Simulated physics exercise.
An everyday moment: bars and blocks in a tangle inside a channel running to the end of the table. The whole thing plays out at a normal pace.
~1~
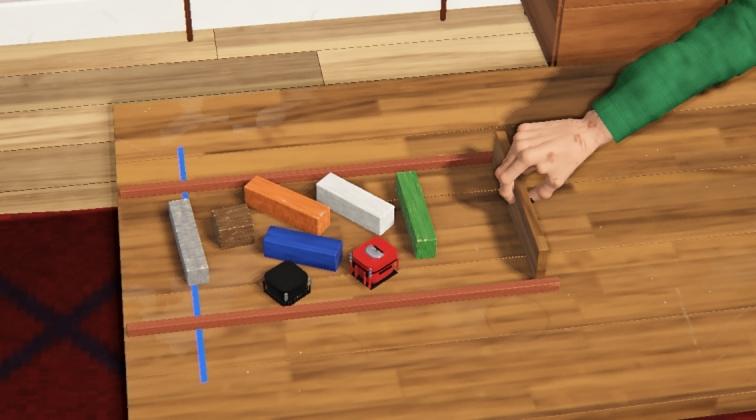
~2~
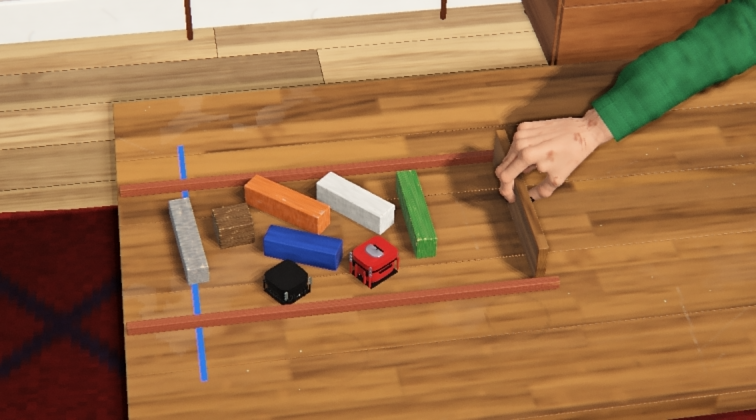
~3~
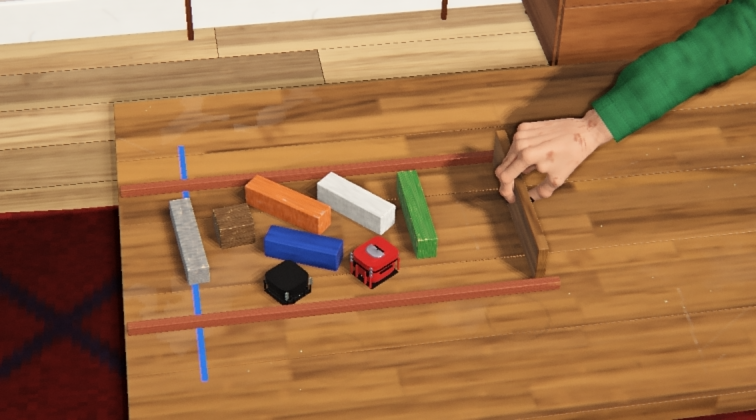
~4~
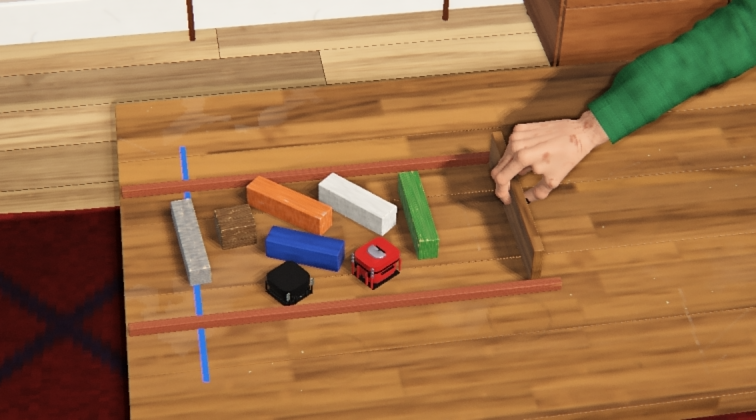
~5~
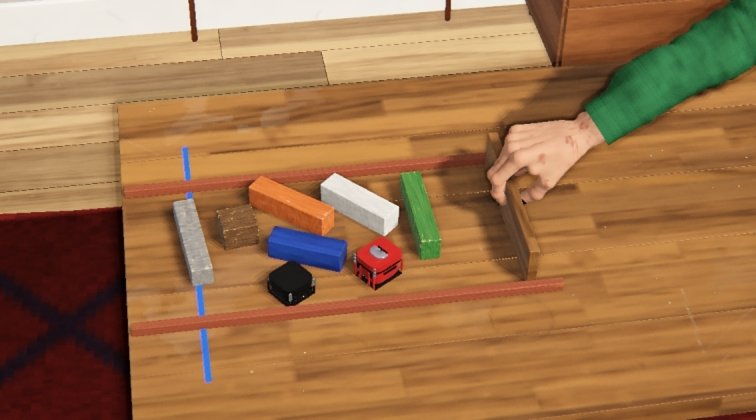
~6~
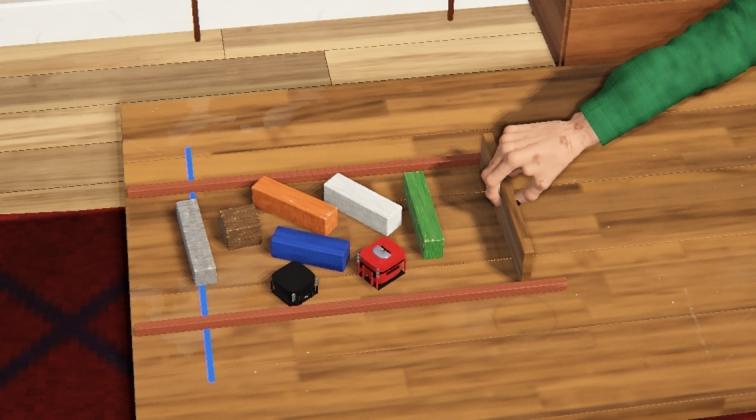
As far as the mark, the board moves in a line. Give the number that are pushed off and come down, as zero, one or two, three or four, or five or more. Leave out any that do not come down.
One or two come down.
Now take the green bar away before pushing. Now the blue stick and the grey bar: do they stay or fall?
The blue stick is still there, the grey bar is gone.
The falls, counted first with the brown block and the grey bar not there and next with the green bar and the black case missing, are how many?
The first removal gives 0, the second gives 1.
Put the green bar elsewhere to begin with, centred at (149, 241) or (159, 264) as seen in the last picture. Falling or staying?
For the green bar: Gone and then gone.
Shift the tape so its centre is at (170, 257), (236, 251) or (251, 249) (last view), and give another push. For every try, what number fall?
It would be 5, then 0, then 0.
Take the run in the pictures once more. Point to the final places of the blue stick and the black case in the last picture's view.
Final centres, in order: Near (144, 270), near (146, 304).
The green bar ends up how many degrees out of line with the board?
Some 0 degrees.
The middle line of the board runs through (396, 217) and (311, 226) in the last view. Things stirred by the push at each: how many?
Respectively 3 and 8.
Soon after, none off yet; grey bar at rest near (196, 242); brown block at rest near (241, 227); black case at rest near (294, 285).
Then, none off yet; grey bar at rest near (196, 242); brown block moved a little near (226, 225); black case moved a little near (280, 286).
Further on, none off yet; grey bar moved a little near (138, 256); brown block moved well along near (157, 228); black case moved well along near (194, 298).
At rest, the number that fall off is one or two; fallen, brown block and grey bar.
